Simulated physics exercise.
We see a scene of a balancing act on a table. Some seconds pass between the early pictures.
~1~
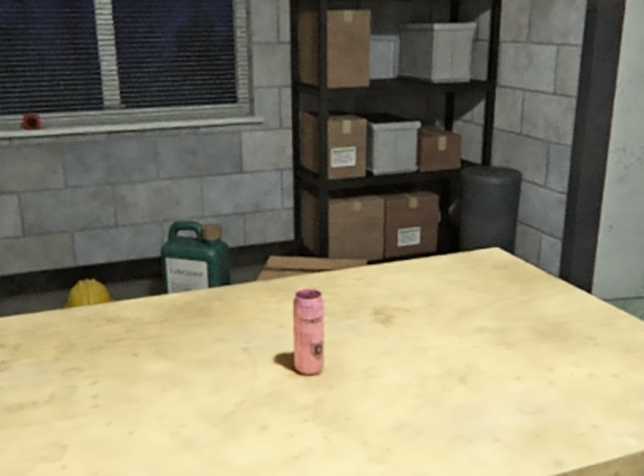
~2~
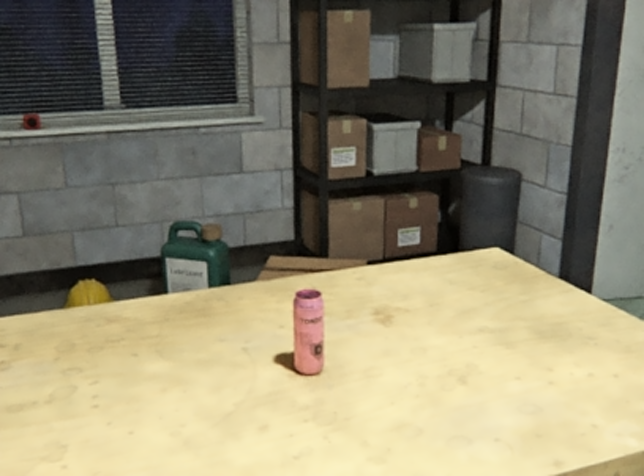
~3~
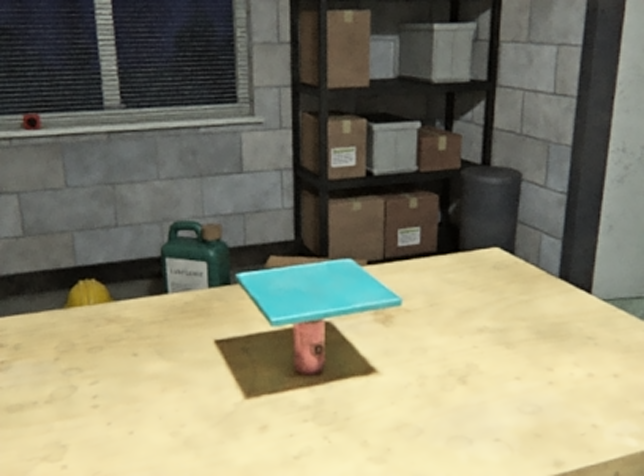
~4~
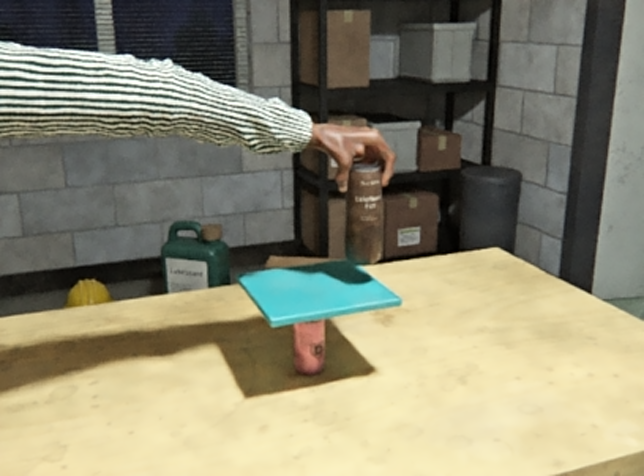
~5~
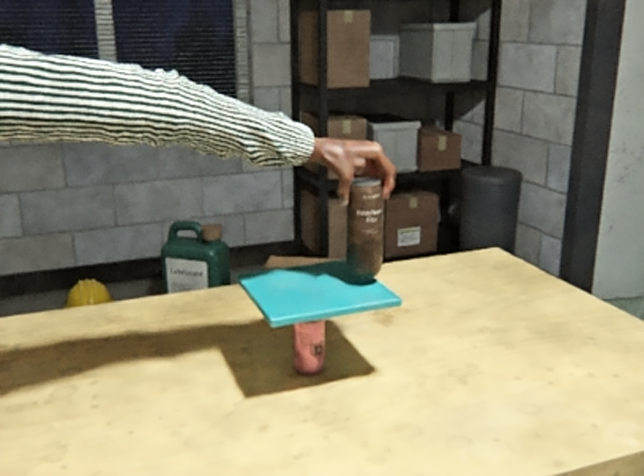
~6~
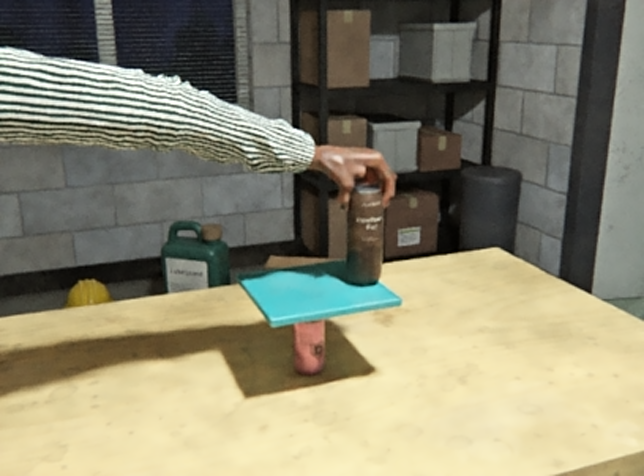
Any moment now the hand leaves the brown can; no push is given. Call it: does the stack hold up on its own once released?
Does not hold.
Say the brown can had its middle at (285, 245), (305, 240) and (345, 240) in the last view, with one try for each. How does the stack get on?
The stack remains standing in the first case, remains standing in the second, and tumbles down in the third.
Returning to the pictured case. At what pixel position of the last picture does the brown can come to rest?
It ends up close to (454, 336).
Then, 0.40 s on from there, brown can and turquoise lid now fallen.
Then, 0.50 s on from there, things are still on the move.
In the end, fallen, brown can and turquoise lid; pink can unmoved. At the end, from the last picture's camera, brown can near (454, 336). The stack comes apart.
